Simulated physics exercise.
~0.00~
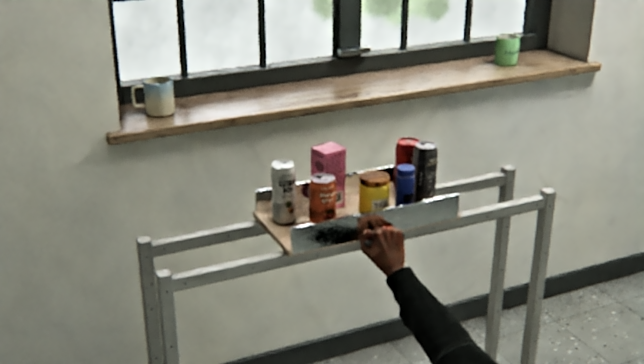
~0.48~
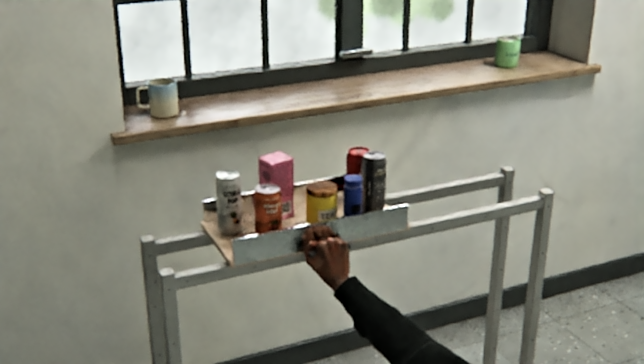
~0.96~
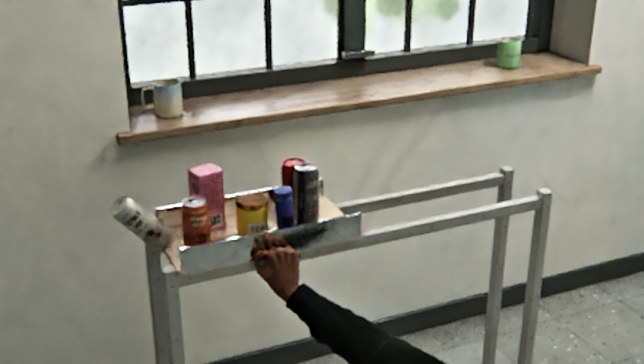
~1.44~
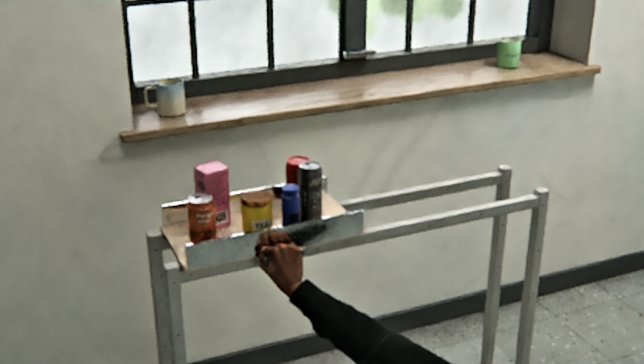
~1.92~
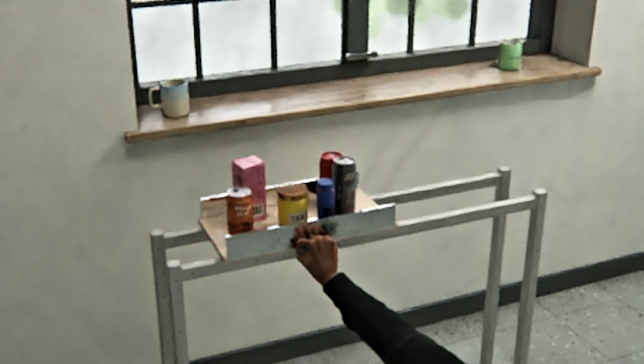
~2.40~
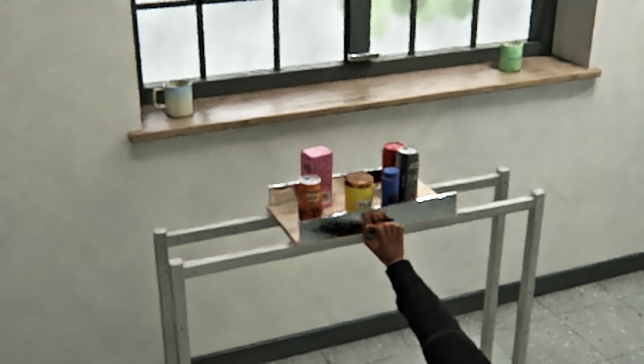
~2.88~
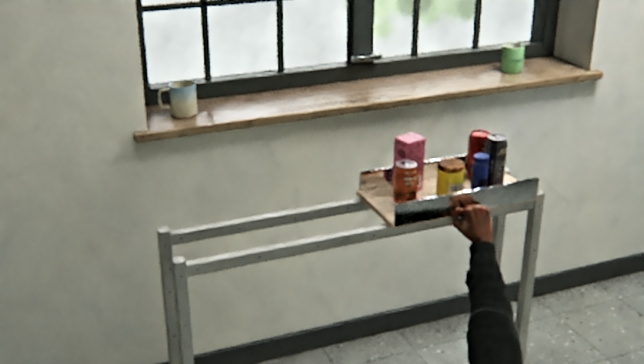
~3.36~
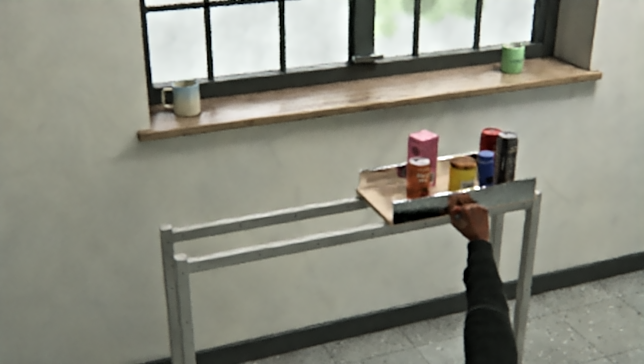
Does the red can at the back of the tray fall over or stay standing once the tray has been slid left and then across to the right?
The red can stays standing. It is still upright on the tray at the right end of the rails.
A shallow tray carrying a pink carton, a yellow jar, a blue shaker and several cans sits on a metal rail frame beneath a window, with a hand gripping its front edge. The hand slides the tray left along the rails. At the left end, the white can tips outward over the tray's open side and drops out of sight. The hand then pushes the tray back to the right, all the way to the far end of the frame. There the tray stops, with the carton, jar, shaker and remaining cans still upright on it.
